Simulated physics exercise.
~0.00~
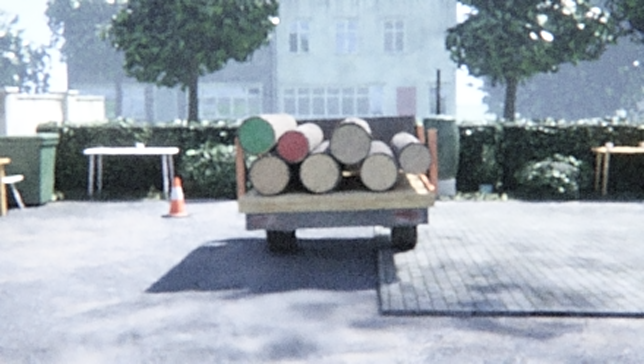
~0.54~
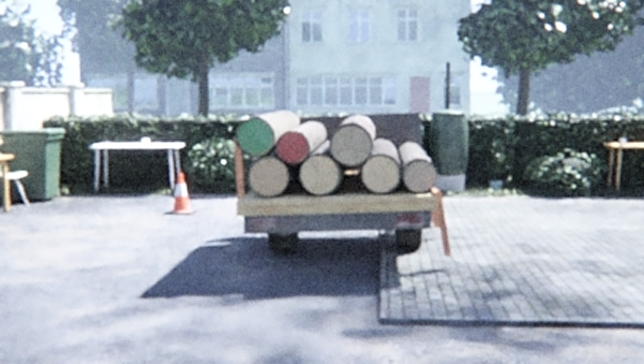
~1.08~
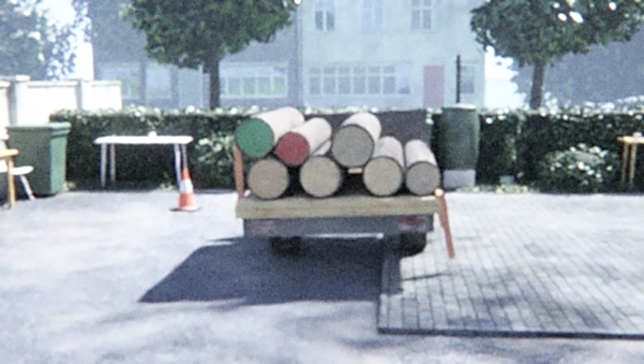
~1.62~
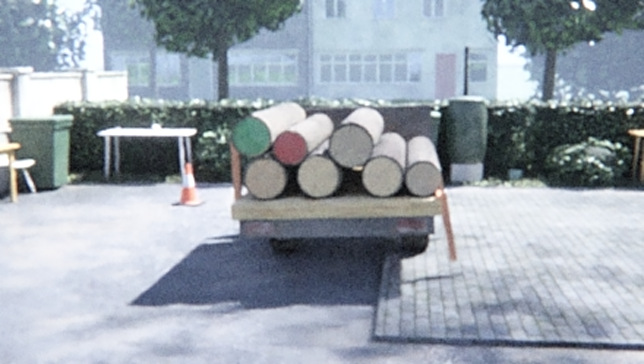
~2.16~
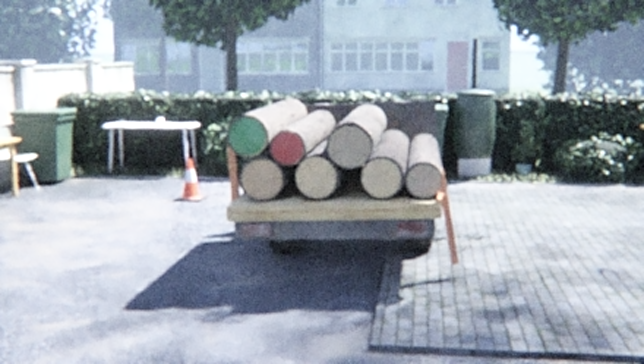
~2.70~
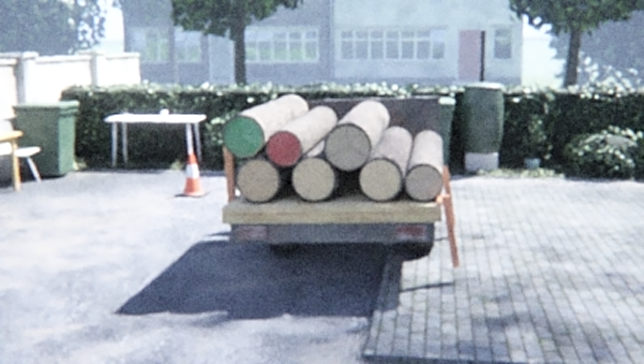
Seven logs, one with a green end and one with a red end, sat stacked on a parked trailer as the right-hand post swung outward and down; the view drifted slightly around them, and the whole pile stayed on the deck.
